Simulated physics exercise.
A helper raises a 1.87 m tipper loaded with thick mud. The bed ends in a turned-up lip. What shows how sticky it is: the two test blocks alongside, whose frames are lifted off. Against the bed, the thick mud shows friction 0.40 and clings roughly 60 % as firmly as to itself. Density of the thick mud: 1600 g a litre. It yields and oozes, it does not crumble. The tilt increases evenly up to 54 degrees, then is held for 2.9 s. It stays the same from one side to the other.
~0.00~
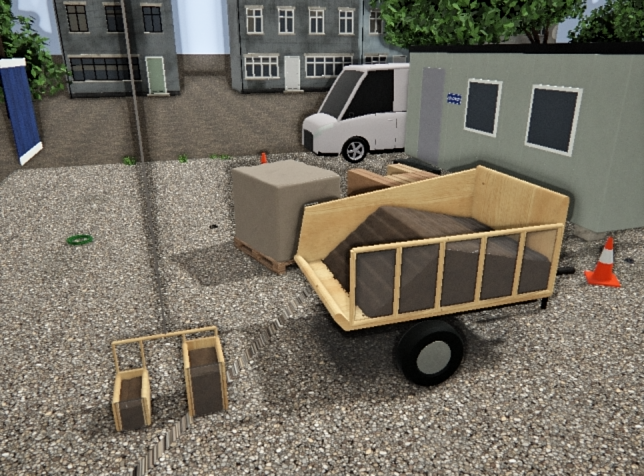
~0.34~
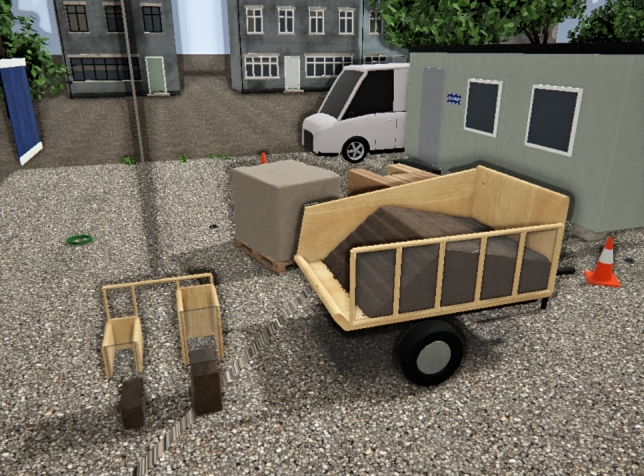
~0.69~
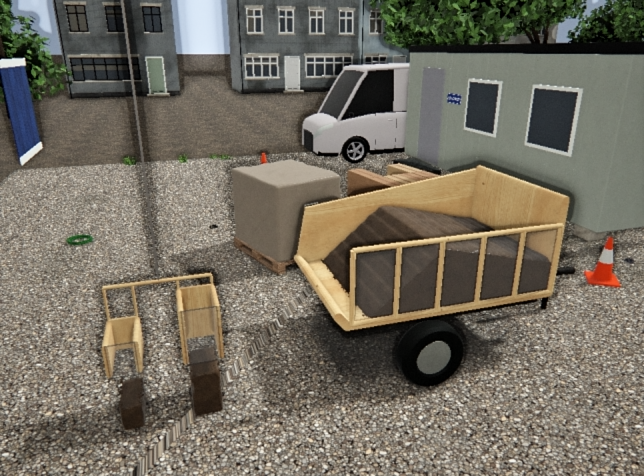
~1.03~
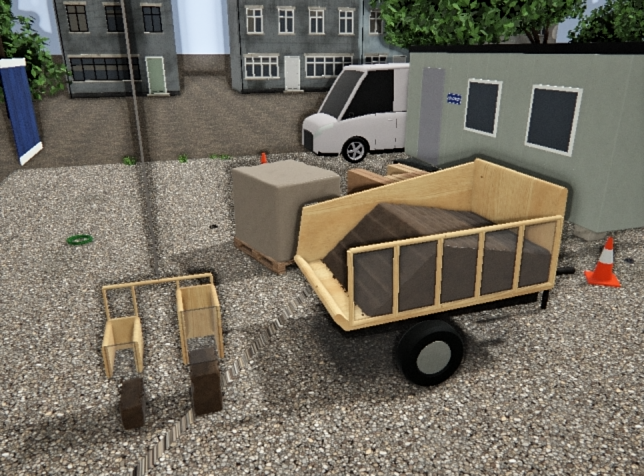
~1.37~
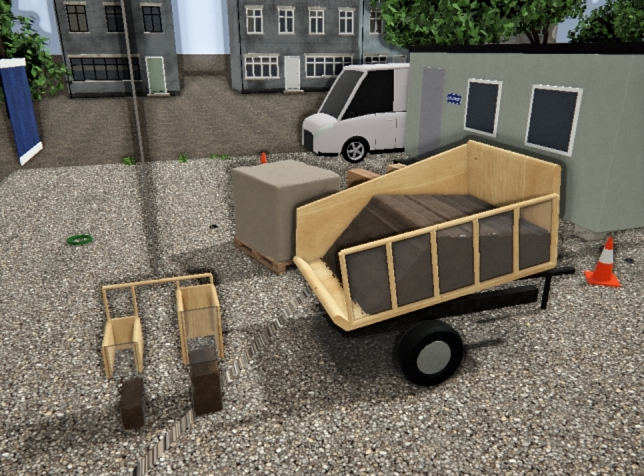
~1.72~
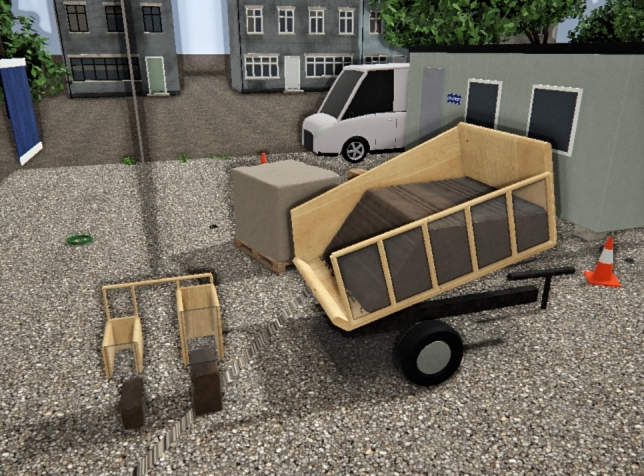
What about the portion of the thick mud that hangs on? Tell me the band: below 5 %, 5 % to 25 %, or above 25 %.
Below 5 %.
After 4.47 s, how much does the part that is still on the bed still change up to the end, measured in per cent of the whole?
0 per cent.
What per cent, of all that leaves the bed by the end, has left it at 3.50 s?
Looks like roughly 70 %, give or take.
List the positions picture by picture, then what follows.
In the first frame, top of the high end at (562, 201), tilt 0 degrees; front end of the thick mud at (371, 318); test blocks 21 cm, 38 cm high (left to right).
In the second frame, top of the high end at (562, 201), tilt 0 degrees; front end of the thick mud at (371, 318); test blocks 21 cm, 37 cm high (left to right).
In the third frame, top of the high end at (562, 201), tilt 0 degrees; front end of the thick mud at (371, 318); test blocks 21 cm, 37 cm high (left to right).
In the fourth frame, top of the high end at (561, 193), tilt 2 degrees; front end of the thick mud at (371, 317); test blocks 21 cm, 37 cm high (left to right).
In the fifth frame, top of the high end at (554, 171), tilt 9 degrees; front end of the thick mud at (370, 315); test blocks 21 cm, 37 cm high (left to right).
In the sixth frame, top of the high end at (544, 149), tilt 15 degrees; front end of the thick mud at (369, 313); test blocks 21 cm, 37 cm high (left to right).
By 2.54 s, the tilt is 30 degrees and 100 % is on the bed.
By 3.50 s, the tilt is 47 degrees and 26 % is on the bed.
By 4.47 s, the tilt is 54 degrees and 0 % is on the bed.
By 5.44 s, the tilt is 54 degrees and 0 % is on the bed.
By 6.87 s, at the end, the tilt is 54 degrees and 0 % is on the bed.
